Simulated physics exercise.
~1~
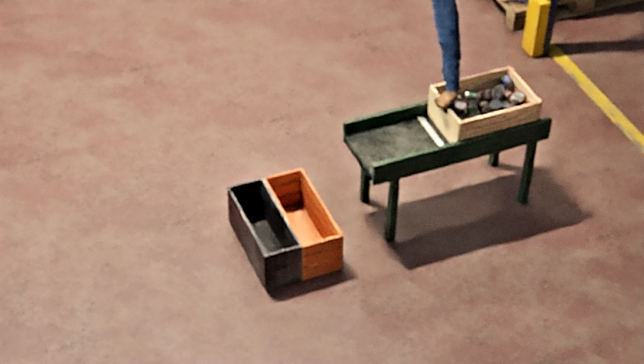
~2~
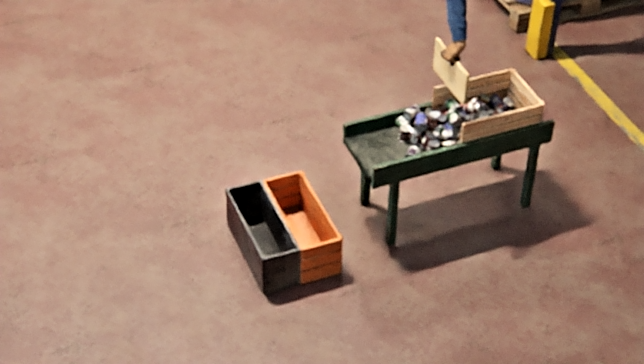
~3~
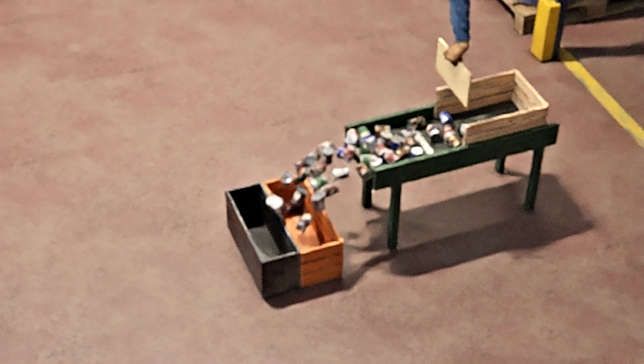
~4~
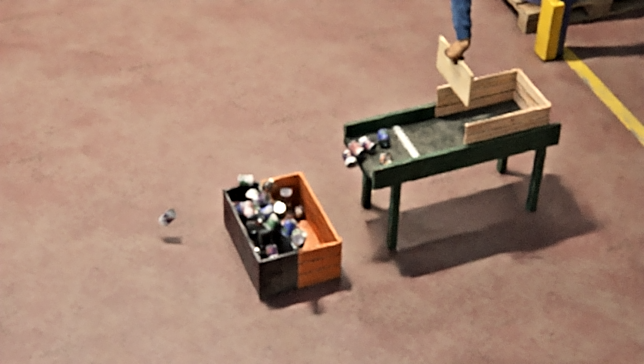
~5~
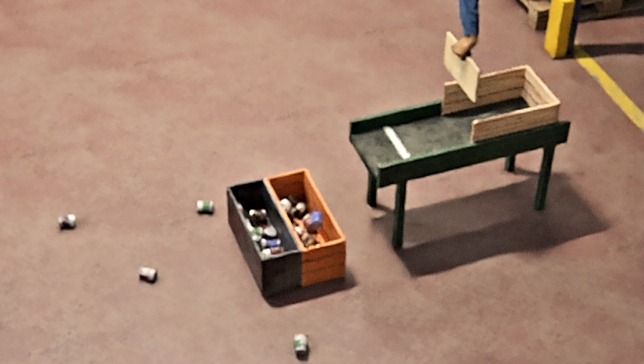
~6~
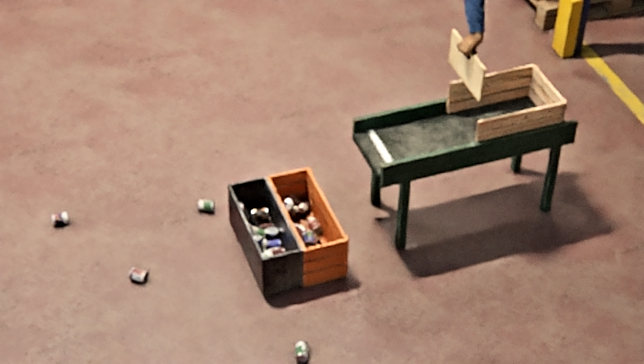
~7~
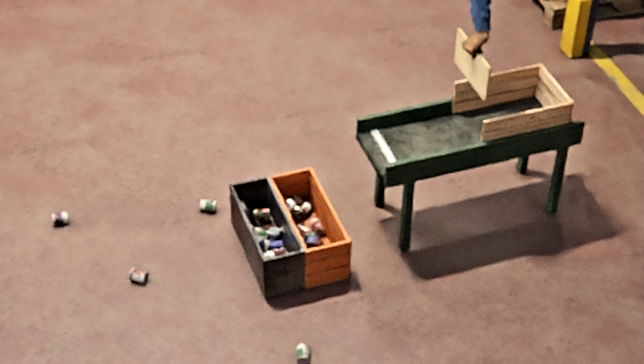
A heap of small tins rode left along a green conveyor after a hand lifted the wooden pen's gate, then spilled off the end into the orange tote and black bin, leaving four scattered on the floor and the belt empty.
